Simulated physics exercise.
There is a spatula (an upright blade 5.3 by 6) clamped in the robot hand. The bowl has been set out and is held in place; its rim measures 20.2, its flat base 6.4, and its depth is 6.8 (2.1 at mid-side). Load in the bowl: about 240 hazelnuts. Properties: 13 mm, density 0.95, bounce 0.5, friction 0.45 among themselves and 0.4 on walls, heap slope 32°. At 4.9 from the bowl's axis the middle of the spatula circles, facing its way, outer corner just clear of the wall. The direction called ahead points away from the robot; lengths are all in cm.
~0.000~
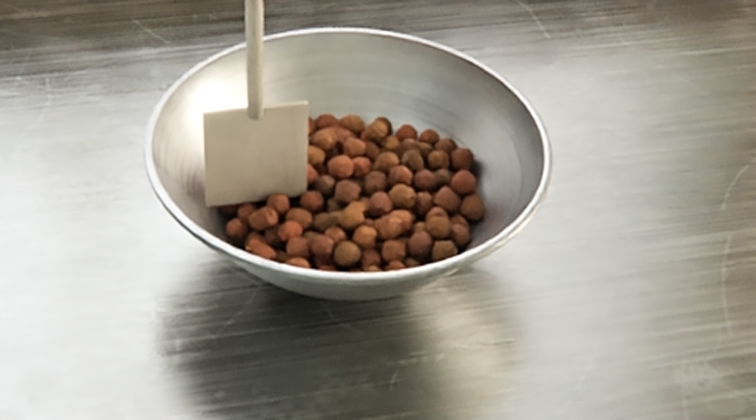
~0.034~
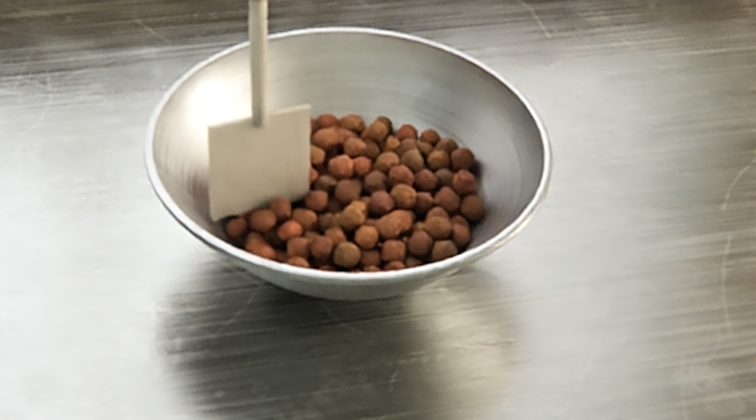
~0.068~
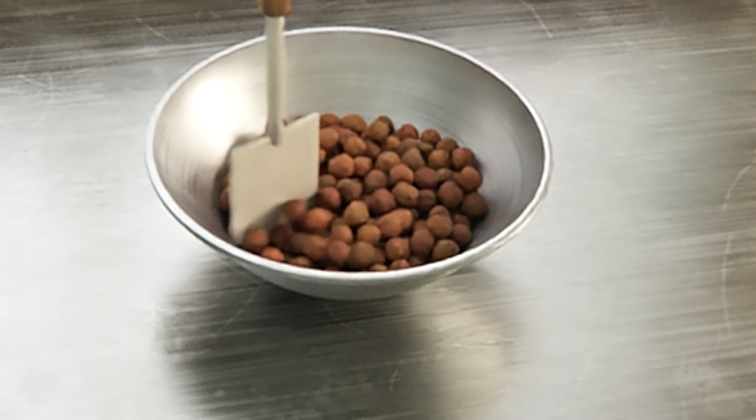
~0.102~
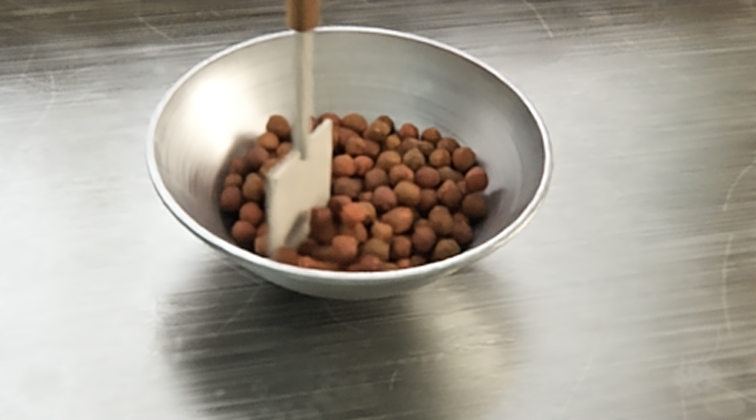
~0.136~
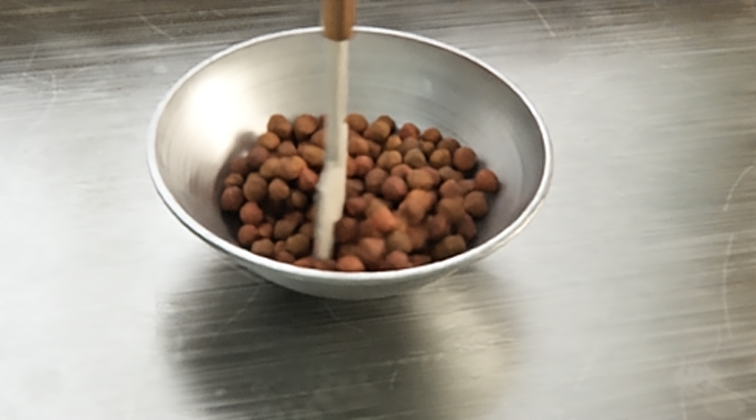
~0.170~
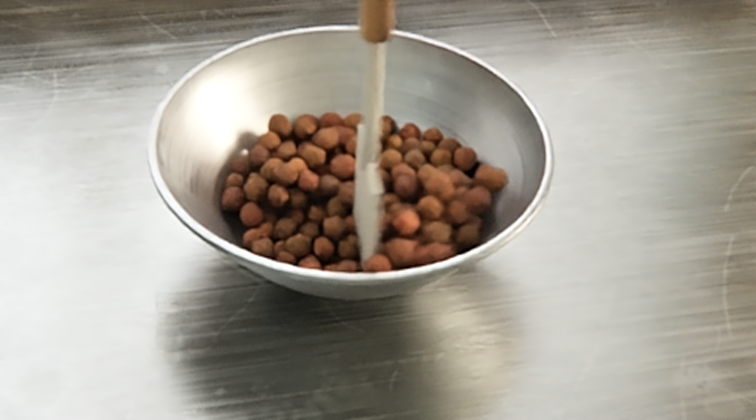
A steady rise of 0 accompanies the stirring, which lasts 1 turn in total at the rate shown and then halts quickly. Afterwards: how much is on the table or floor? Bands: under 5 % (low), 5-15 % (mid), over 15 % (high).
Mid.
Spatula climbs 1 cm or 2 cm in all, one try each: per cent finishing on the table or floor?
I'd reckon around 5 and 0 per cent.
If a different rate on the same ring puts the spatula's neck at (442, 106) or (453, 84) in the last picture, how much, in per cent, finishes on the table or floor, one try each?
Some 30 and 30 per cent.
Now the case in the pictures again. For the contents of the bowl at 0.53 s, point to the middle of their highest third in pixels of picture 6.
Around (255, 123).
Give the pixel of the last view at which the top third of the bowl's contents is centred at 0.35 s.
Roughly pixel (406, 129).
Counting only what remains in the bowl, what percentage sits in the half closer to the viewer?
I'd put it near 65 per cent.
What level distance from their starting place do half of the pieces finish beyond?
About 4 centimetres.
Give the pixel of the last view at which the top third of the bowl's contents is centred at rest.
I'd say close to (293, 231).
After 0.35 s, 191° round, highest piece 9 above the table; 238 in the bowl, 4 in flight or on the tool.
After 0.53 s, 296° round, highest piece 9 above the table; 231 in the bowl, 6 on the table or floor, 5 in flight or on the tool.
After 0.82 s, 0° round, highest piece 7 above the table; 222 in the bowl, 20 on the table or floor.
After 1.52 s, 0° round, highest piece 7 above the table; 222 in the bowl, 20 on the table or floor.
At rest, 222 in the bowl, 20 on the table or floor. That is 8 % on the table or floor.
